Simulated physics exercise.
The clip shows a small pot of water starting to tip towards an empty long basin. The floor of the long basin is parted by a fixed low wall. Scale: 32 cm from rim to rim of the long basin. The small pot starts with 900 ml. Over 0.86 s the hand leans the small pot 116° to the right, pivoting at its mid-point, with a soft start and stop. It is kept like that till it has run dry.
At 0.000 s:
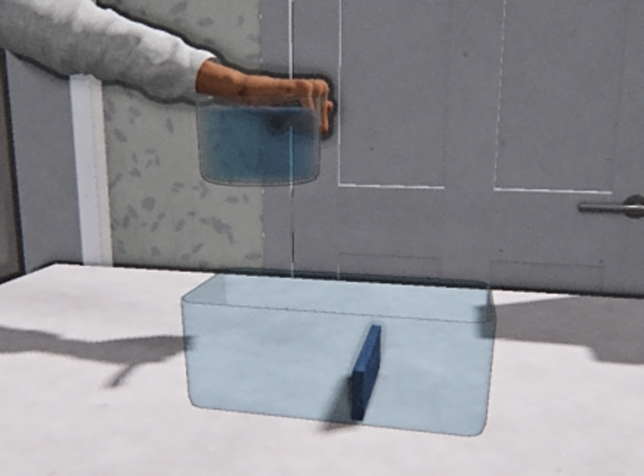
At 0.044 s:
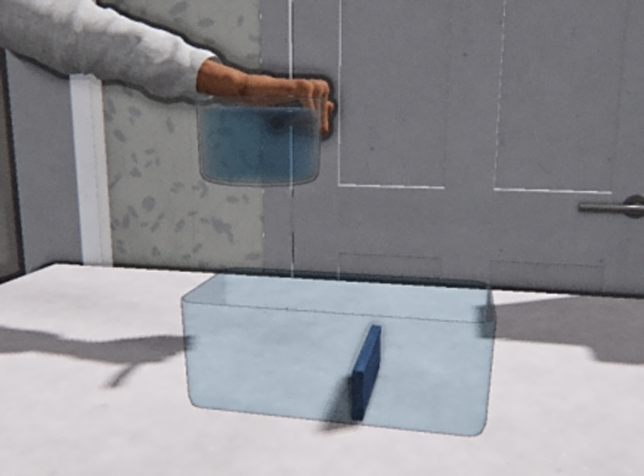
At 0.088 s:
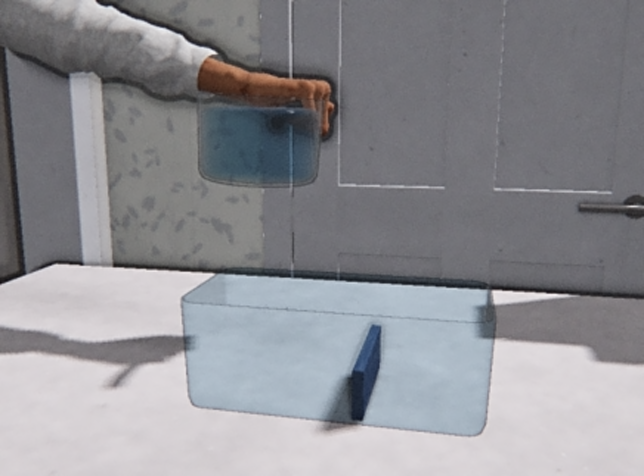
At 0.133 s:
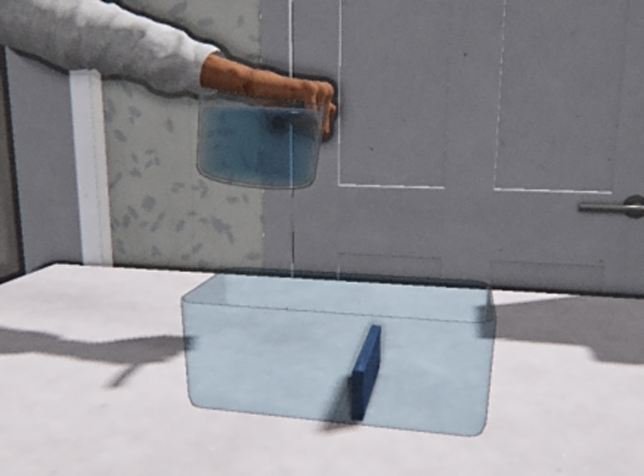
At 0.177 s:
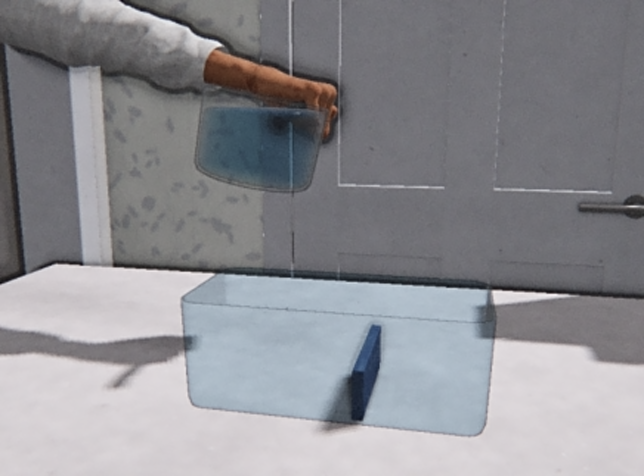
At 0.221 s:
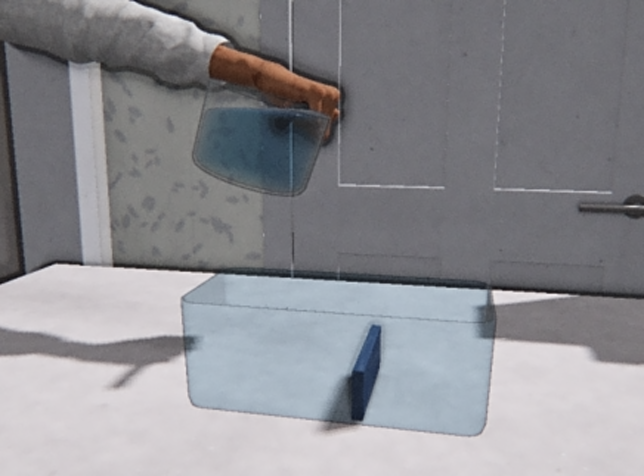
A hand slowly tilting a small clear pot of blue water to the right above a long clear basin with a blue wall.
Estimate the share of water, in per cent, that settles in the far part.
The far part has some 65 per cent.
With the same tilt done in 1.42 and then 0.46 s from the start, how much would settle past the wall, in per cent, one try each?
First 75, then 40 per cent.
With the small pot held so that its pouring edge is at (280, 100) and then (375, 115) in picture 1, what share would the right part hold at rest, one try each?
First 20, then 85 per cent.
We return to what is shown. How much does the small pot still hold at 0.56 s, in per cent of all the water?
Some 50 per cent.
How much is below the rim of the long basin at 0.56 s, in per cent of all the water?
About 12 per cent.
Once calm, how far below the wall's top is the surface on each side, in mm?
Some 44 mm on the left and 20 mm on the right.
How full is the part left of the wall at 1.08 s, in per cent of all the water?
Near 34 in a hundred.
Then, 0.56 s in, the tilt is 85° and 50 per cent is still to pour, 1 is left of the wall and 11 right of it.
Then, 0.81 s in, the tilt is 115° and 6 per cent is still to pour, 17 is left of the wall and 66 right of it.
Then, 1.08 s in, the tilt is 116° and 0 per cent is still to pour, 33 is left of the wall and 65 right of it.
Then, 1.36 s in, the tilt is 116° and 0 per cent is still to pour, 34 is left of the wall and 65 right of it.
Finally, 34 per cent lies left of the wall, 65 right of it and 1 outside.
